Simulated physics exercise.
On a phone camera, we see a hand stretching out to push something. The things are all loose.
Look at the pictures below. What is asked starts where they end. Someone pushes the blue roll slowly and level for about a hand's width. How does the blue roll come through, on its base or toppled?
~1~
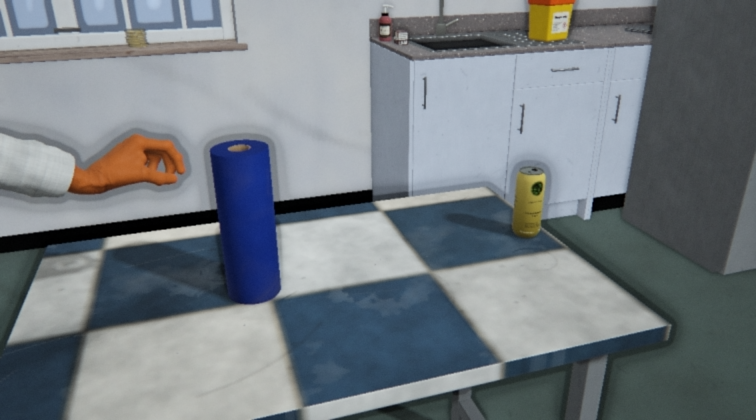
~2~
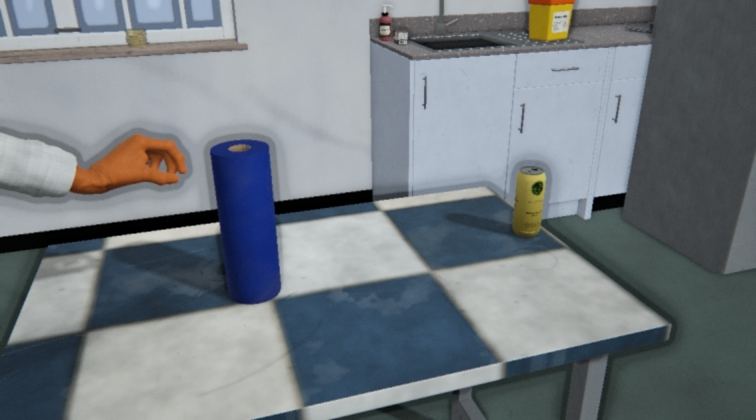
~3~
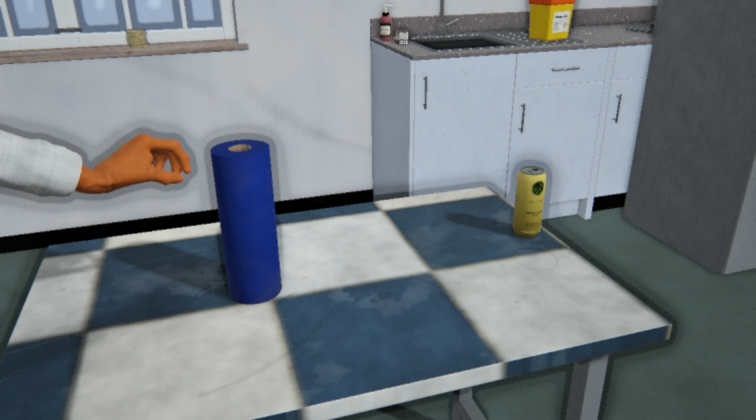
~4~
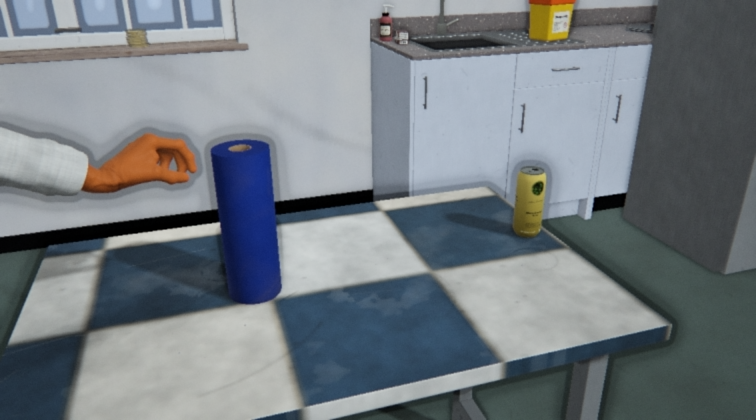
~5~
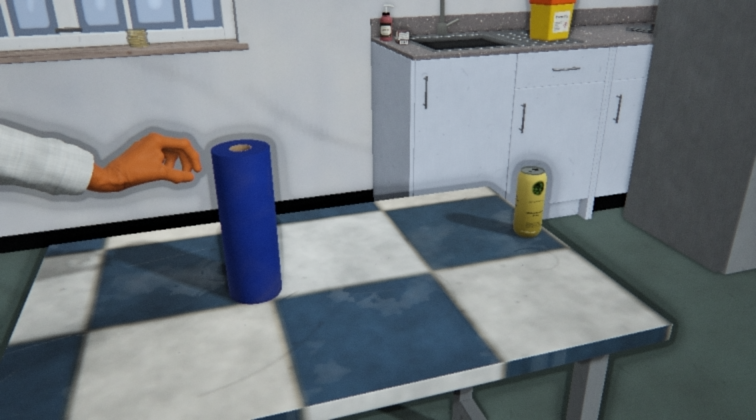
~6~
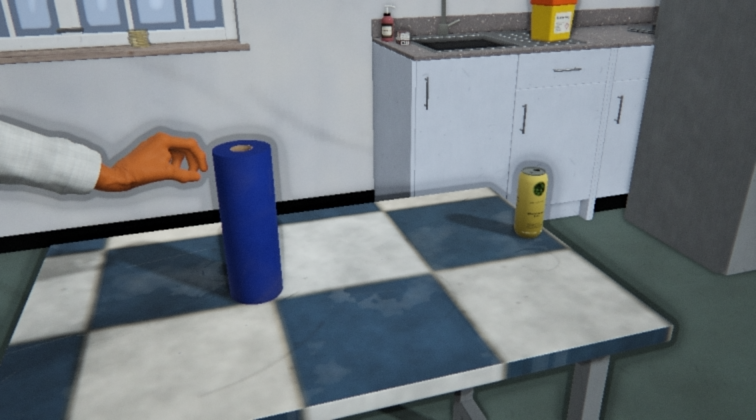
Mind you, it fails to stay erect there.
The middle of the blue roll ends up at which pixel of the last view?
End point in the final view: About (358, 251).
Then, 0.80 s later than the last frame, blue roll tilted by 10° near (264, 218).
Then, 1.60 s later than the last frame, blue roll tilted by 28° near (289, 215).
Then, 1.80 s later than the last frame, blue roll tilted by 57° near (327, 224).
Then, 1.90 s later than the last frame, blue roll on its side near (356, 253).
When it is over, lying over on the table, blue roll. End places, in pixels of the last picture, blue roll near (358, 251).
